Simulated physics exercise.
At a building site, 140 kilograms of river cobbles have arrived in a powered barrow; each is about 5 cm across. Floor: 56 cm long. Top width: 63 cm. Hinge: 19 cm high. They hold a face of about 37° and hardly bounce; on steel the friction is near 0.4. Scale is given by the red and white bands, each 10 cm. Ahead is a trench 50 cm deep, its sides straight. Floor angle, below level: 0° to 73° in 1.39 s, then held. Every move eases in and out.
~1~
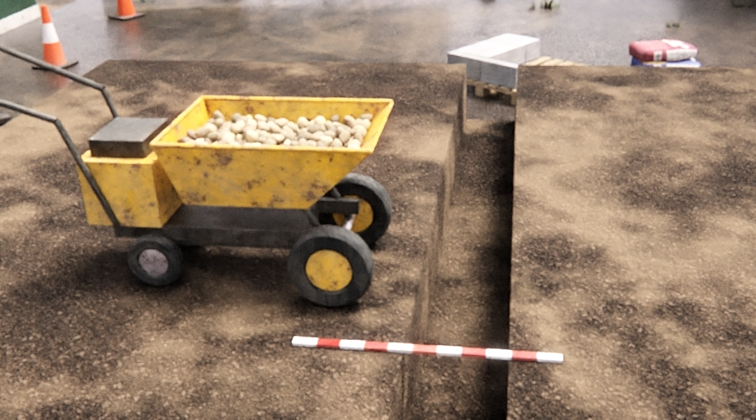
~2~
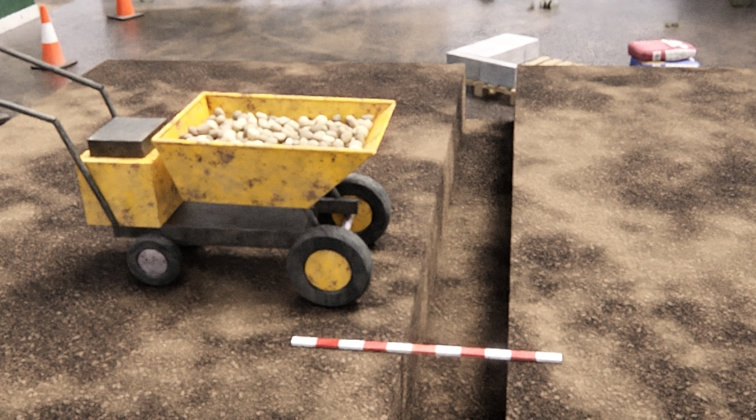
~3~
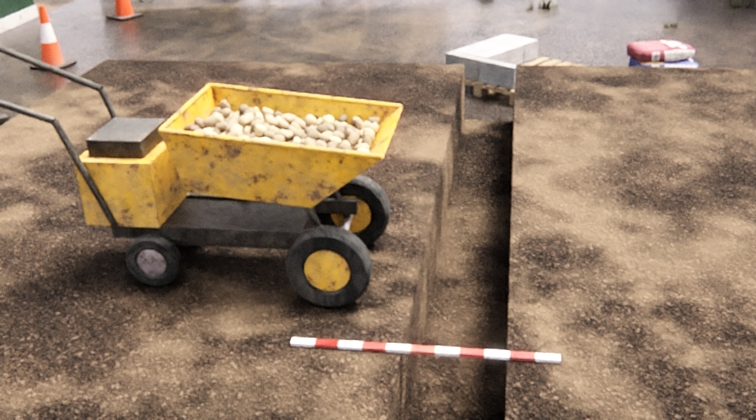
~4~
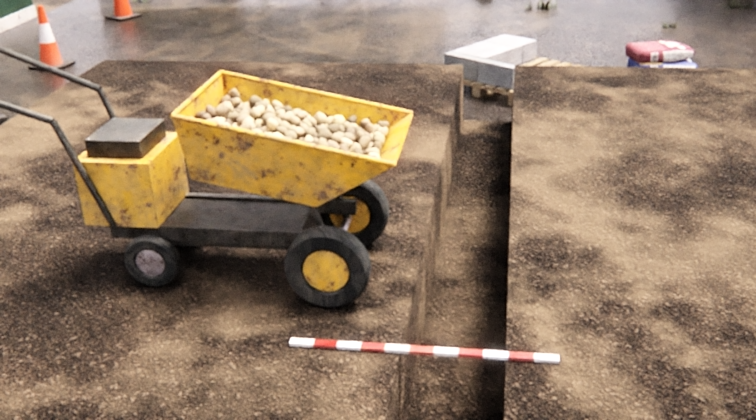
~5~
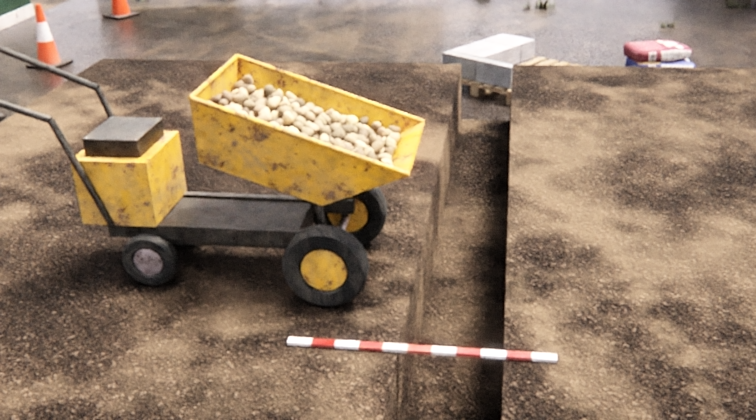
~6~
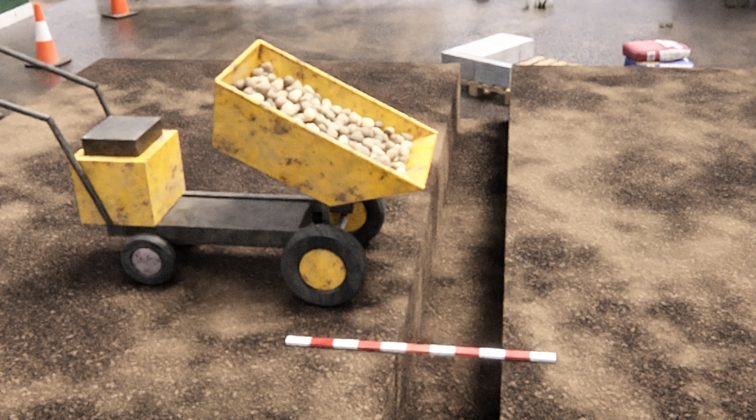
A yellow dumper's tray of pale stones tilting steadily toward the right beside a narrow trench, its wheels staying in place.
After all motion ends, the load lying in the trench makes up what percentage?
It makes up about 50 per cent.
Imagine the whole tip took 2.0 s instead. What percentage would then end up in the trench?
Trench share: Approx. 55%.
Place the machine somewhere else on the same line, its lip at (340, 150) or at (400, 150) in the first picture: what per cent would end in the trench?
The first start gives about 85 per cent, the second about 25.
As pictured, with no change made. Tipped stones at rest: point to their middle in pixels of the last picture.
Around (510, 277).
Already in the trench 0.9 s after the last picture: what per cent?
25 per cent or so by then.
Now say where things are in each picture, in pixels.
Lip at (371, 151), floor tilted 0°, highest stones at (271, 127), in the first frame.
The tray is at 1°, its lip at (373, 153); the top of the load is at (259, 125), in the second frame.
The tray is at 5°, its lip at (382, 157); the top of the load is at (250, 117), in the third frame.
The tray is at 11°, its lip at (394, 165); the top of the load is at (245, 106), in the fourth frame.
The tray is at 19°, its lip at (408, 175); the top of the load is at (251, 90), in the fifth frame.
The tray is at 28°, its lip at (423, 188); the top of the load is at (259, 80), in the sixth frame.
Then, 0.5 s after the last picture the floor is at 61°, 100 % in the tray; the foremost stones are at (465, 234).
Then, 0.9 s after the last picture the floor is at 73°, 41 % in the tray, 26 % in the trench, 34 % past the trench; the foremost stones are at (612, 311).
Then, 1.3 s after the last picture the floor is at 73°, 8 % in the tray, 41 % in the trench, 51 % past the trench; the foremost stones are at (738, 337).
Then, 3.2 s after the last picture the floor is at 73°, 0 % in the tray, 50 % in the trench, 50 % past the trench; the foremost stones are past the picture's edge.
